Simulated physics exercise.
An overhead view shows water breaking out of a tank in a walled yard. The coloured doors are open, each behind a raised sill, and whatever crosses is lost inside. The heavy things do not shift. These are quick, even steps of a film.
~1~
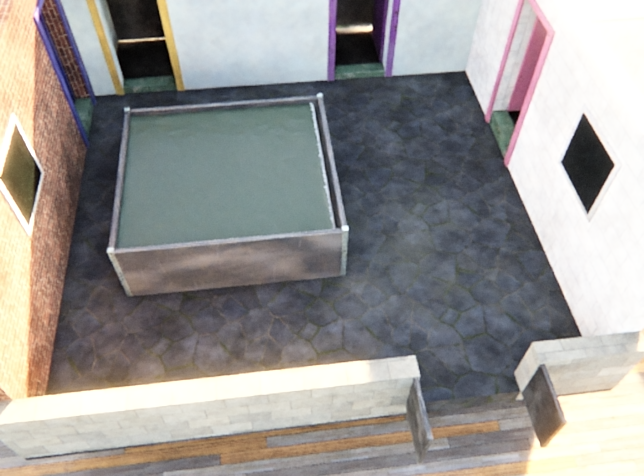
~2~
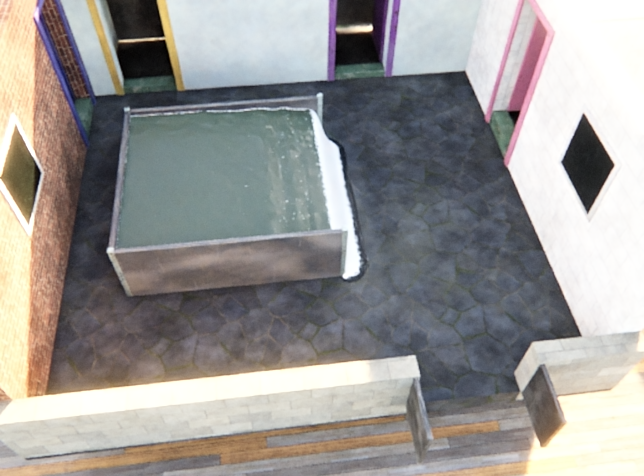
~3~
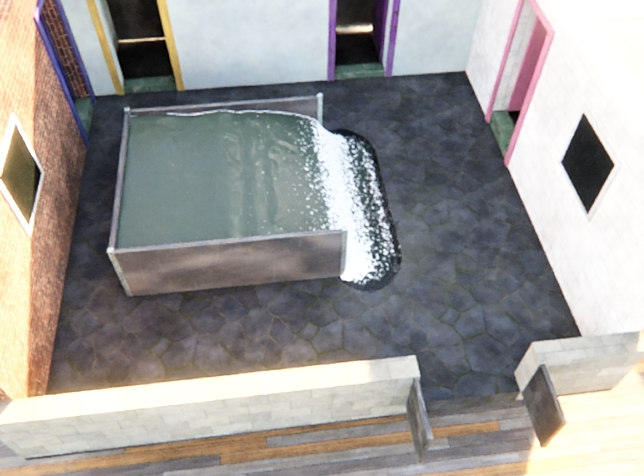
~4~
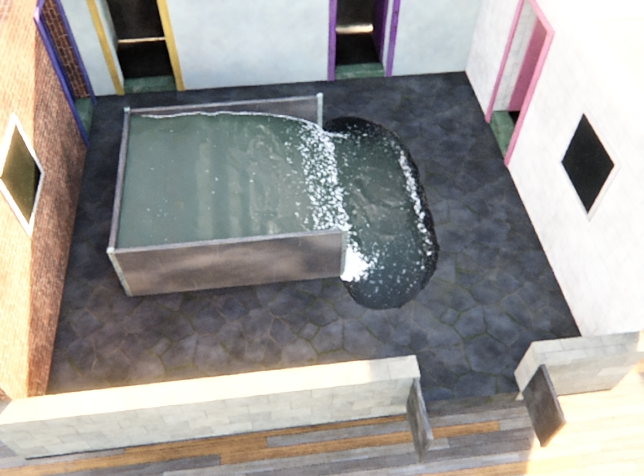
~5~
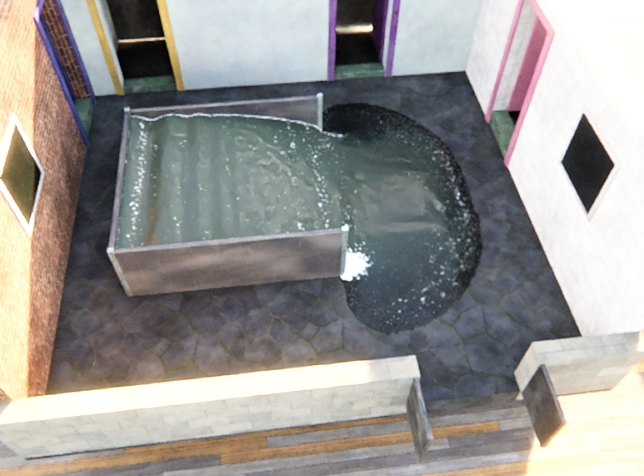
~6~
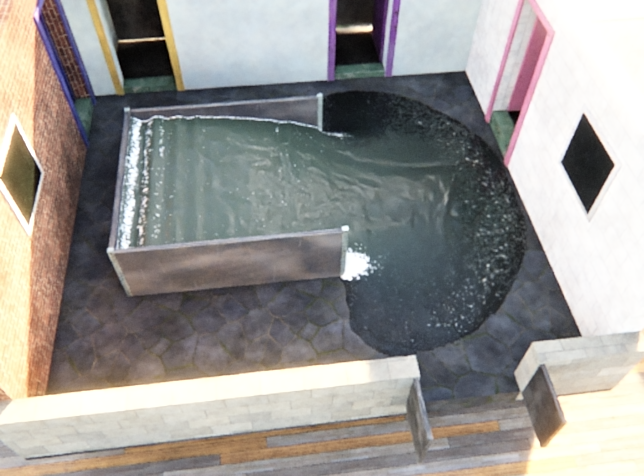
A square tank of still water in a walled yard opened along its right side, and the water poured out in a white, foamy rush, then spread in a widening rounded pool across the dark stone floor.
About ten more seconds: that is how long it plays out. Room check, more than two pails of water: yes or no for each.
Purple door, yes; yellow door, yes; pink door, yes; blue door, yes.
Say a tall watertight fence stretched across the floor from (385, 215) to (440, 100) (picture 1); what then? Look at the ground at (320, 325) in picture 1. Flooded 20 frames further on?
My call for that point: Left unsoaked.
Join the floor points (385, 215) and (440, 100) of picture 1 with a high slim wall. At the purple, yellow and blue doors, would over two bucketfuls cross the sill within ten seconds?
The purple door tops the mark, the yellow door stays shy of it and the blue door stays shy of it.
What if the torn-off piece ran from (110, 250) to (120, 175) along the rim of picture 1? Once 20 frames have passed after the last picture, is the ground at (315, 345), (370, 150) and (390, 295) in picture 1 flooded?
Submerged, unwetted, submerged.
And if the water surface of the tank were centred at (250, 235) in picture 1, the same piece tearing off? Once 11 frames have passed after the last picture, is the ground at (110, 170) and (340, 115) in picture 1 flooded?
In order: Not reached and not reached.
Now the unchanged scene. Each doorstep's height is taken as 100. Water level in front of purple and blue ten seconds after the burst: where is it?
The first comes to about 70 percent, the second to about 100 percent.
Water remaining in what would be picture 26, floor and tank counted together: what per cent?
Near 92 in a hundred.
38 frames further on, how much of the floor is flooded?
About 100 per cent.
A moment on, water covers 45 % of the floor; the purple door wet at the sill, nothing in, the yellow door not reached, the pink door over two buckets in, the blue door not reached.
Next, water covers 45 % of the floor; the purple door wet at the sill, nothing in, the yellow door not reached, the pink door far over two buckets in, the blue door not reached.
Then, water covers 70 % of the floor; the purple door under two buckets in, the yellow door not reached, the pink door far over two buckets in, the blue door not reached.
Later, water covers 100 % of the floor; the purple door over two buckets in, the yellow door under two buckets in, the pink door far over two buckets in, the blue door over two buckets in.
In the end, water covers 95 % of the floor; the purple door far over two buckets in, the yellow door far over two buckets in, the pink door far over two buckets in, the blue door far over two buckets in.
